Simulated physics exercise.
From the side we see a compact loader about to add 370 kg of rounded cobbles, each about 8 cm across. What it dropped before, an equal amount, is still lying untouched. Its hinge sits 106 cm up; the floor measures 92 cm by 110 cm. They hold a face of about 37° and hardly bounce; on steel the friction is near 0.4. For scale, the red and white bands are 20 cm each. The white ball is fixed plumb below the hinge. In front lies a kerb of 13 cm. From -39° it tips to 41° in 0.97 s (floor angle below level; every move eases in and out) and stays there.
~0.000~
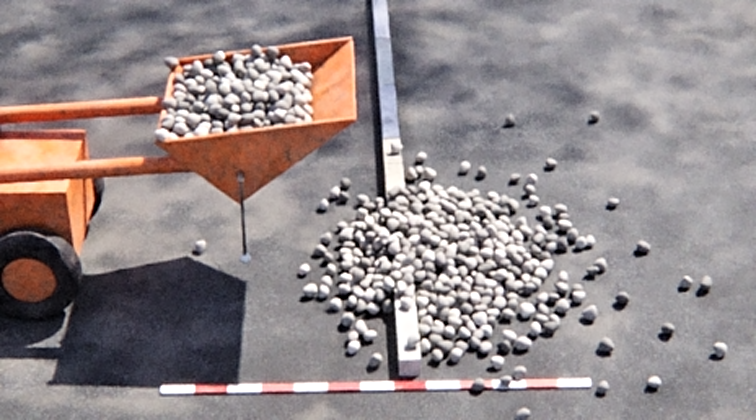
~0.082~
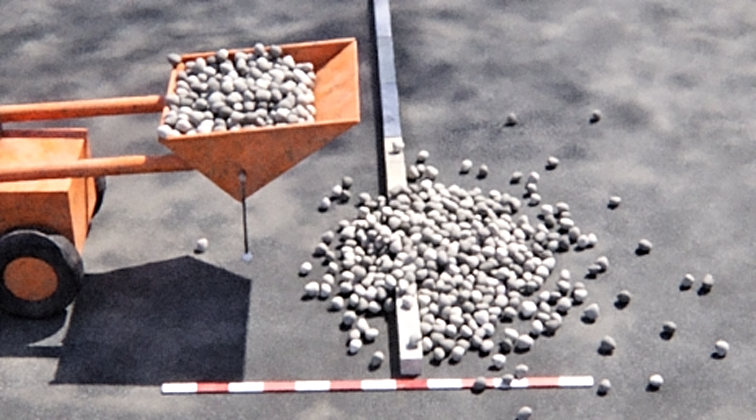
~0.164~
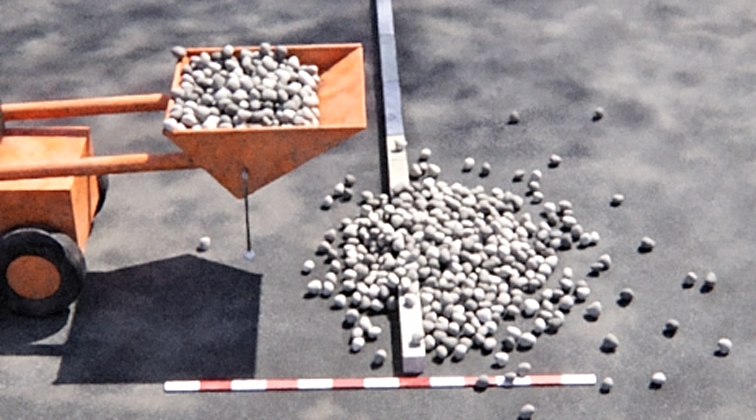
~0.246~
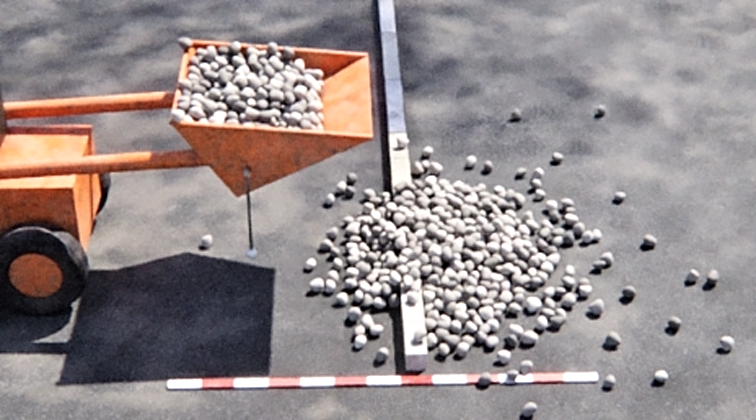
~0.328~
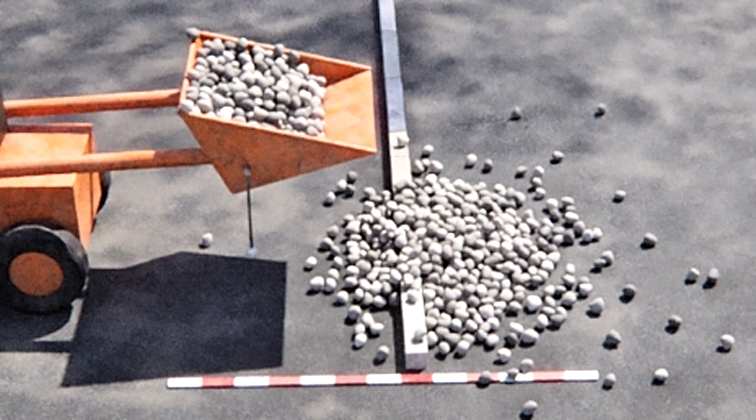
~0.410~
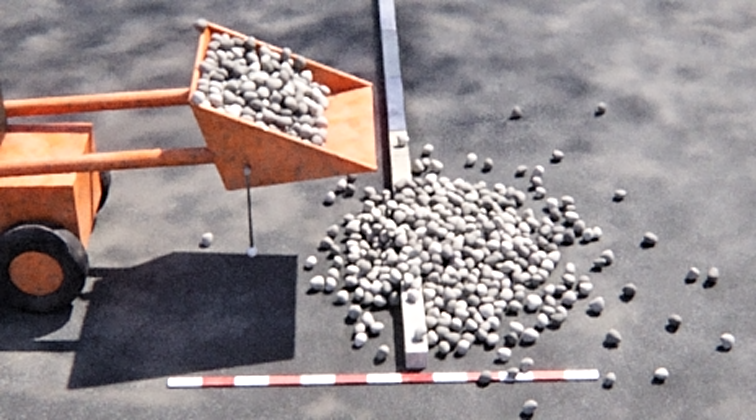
An orange loader's bucket, full of rounded grey cobbles, is seen from the side and slightly above on sunlit dark ground. To its right, a heap of similar stones lies across a narrow kerb, with strays around it and a red-and-white banded strip in front. The bucket's front edge swings smoothly downward, levelling its floor as the stones shift inside and its shadow broadens, while the heap lies still.
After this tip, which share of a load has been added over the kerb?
About 16 per cent.
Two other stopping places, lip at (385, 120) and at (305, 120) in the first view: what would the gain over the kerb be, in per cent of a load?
About 40 and 0 per cent.
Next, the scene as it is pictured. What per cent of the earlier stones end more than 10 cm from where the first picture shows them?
About 5 per cent.
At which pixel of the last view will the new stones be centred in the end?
Near (368, 236).
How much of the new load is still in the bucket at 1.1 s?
It holds some 65 per cent.
After 0.7 s the floor is at 29°; in per cent of one load, 100 in the bucket, 25 on this side of the kerb, 75 over the kerb; the foremost stones are at (665, 258).
After 1.1 s the floor is at 41°; in per cent of one load, 64 in the bucket, 61 on this side of the kerb, 75 over the kerb; the foremost stones are at (665, 258).
After 1.4 s the floor is at 41°; in per cent of one load, 12 in the bucket, 104 on this side of the kerb, 84 over the kerb; the foremost stones are at (665, 258).
After 4.0 s the floor is at 41°; in per cent of one load, 0 in the bucket, 109 on this side of the kerb, 92 over the kerb; the foremost stones are at (665, 258). Net gain over the kerb, 16.
